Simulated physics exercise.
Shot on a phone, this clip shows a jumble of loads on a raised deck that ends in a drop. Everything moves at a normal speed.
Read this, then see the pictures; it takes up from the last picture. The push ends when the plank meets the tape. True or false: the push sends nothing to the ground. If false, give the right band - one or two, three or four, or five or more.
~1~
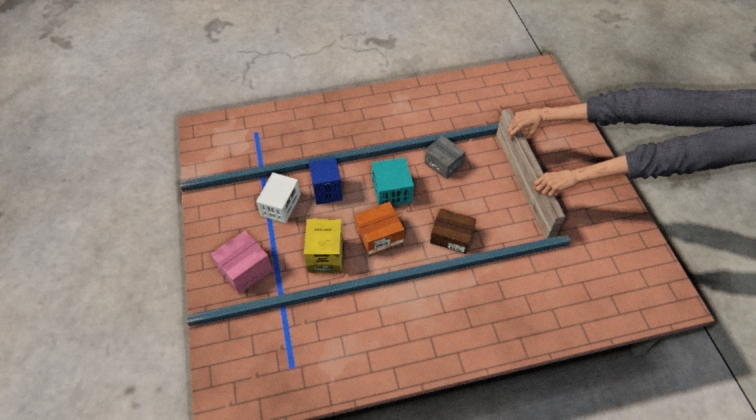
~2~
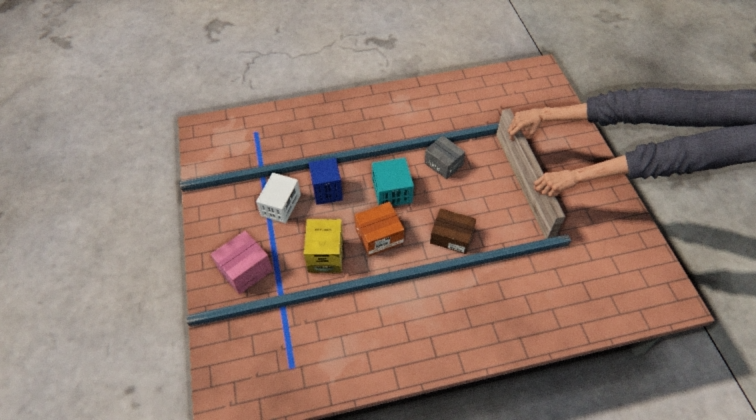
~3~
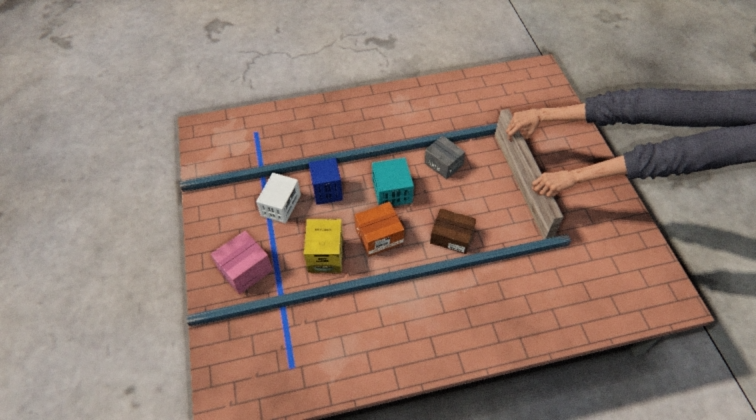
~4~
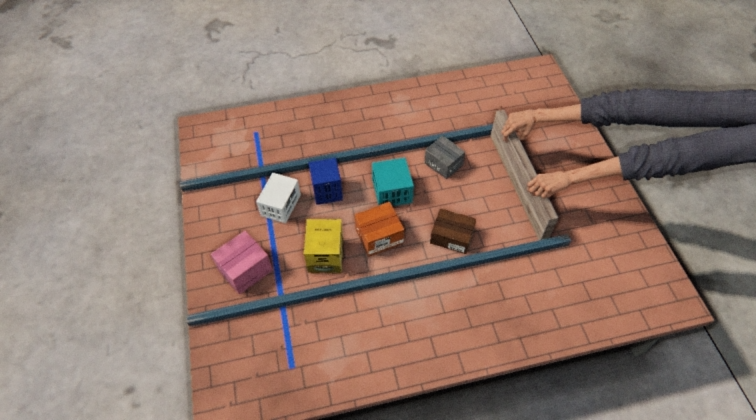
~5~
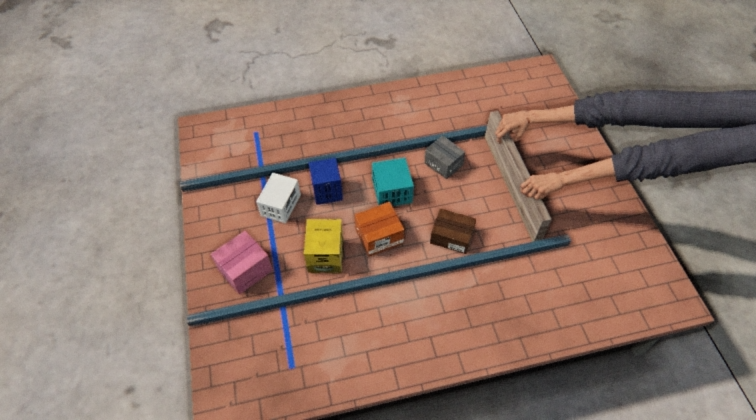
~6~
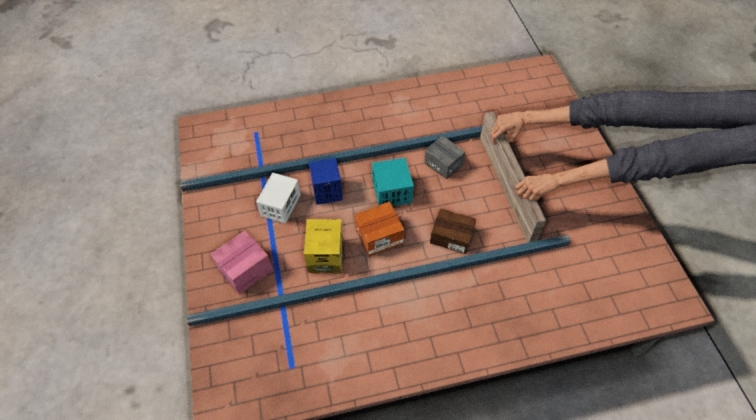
False, one or two.
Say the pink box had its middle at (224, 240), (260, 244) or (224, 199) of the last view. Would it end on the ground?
In order of the places given, the pink box rests steady, then is gone, then is gone.
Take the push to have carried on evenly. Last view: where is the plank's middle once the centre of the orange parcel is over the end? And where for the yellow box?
First one: Around (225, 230). Other one: Around (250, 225).
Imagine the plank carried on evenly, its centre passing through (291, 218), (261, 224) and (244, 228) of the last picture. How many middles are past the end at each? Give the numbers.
Per position: 1 / 1 / 3.
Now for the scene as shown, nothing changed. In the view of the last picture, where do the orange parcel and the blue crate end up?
Final positions - orange parcel around (229, 252), blue crate around (217, 194).
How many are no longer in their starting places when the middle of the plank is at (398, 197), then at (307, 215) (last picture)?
Answer - first 5, then 8.
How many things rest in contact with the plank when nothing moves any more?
The answer is 3.
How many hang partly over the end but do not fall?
Tally: 2.
Early on, none off yet; pink box at rest near (242, 262); white crate at rest near (279, 198); yellow box at rest near (324, 246).
Finally, the number that fall off is one or two; lost, pink box.
